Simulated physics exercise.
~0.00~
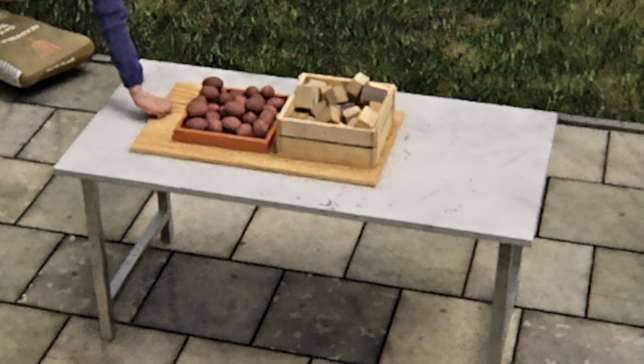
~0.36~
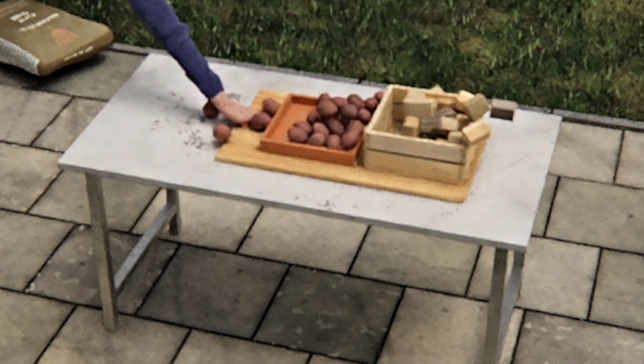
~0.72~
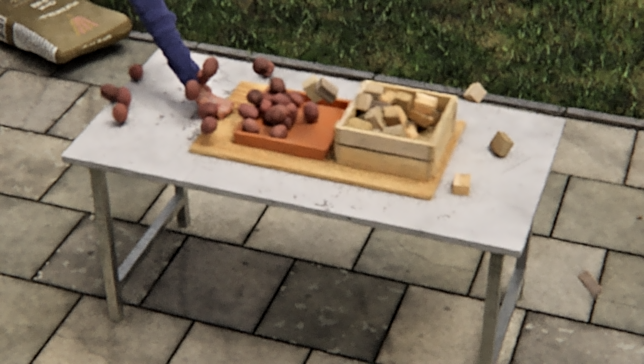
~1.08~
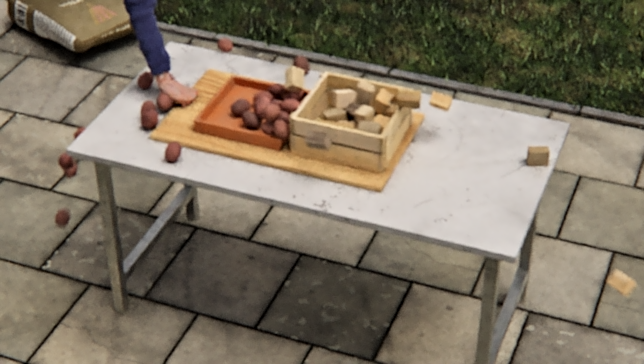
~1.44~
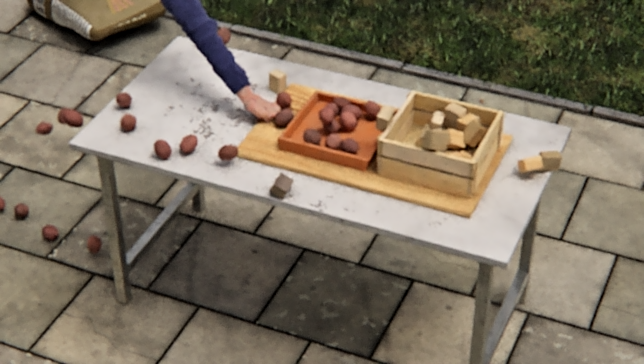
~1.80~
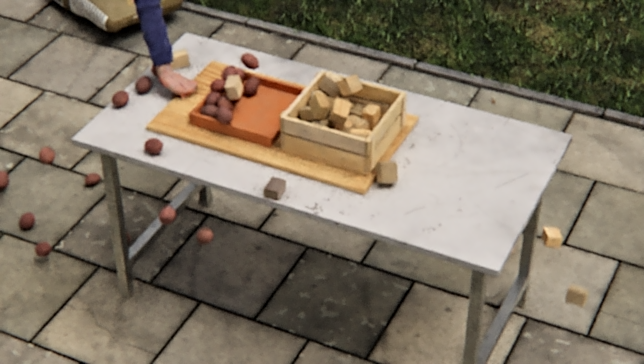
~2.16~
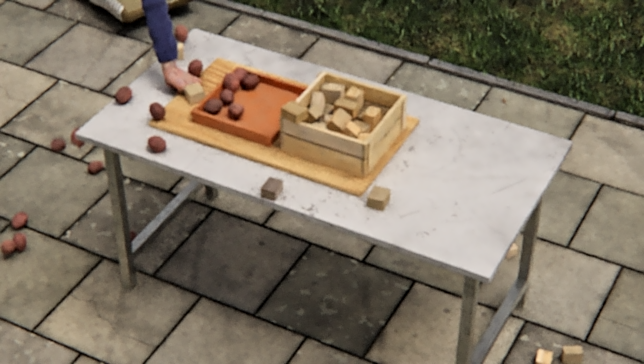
Hand jerking a board back and forth on a table, scattering most of the red potatoes and some wooden blocks from two tubs.
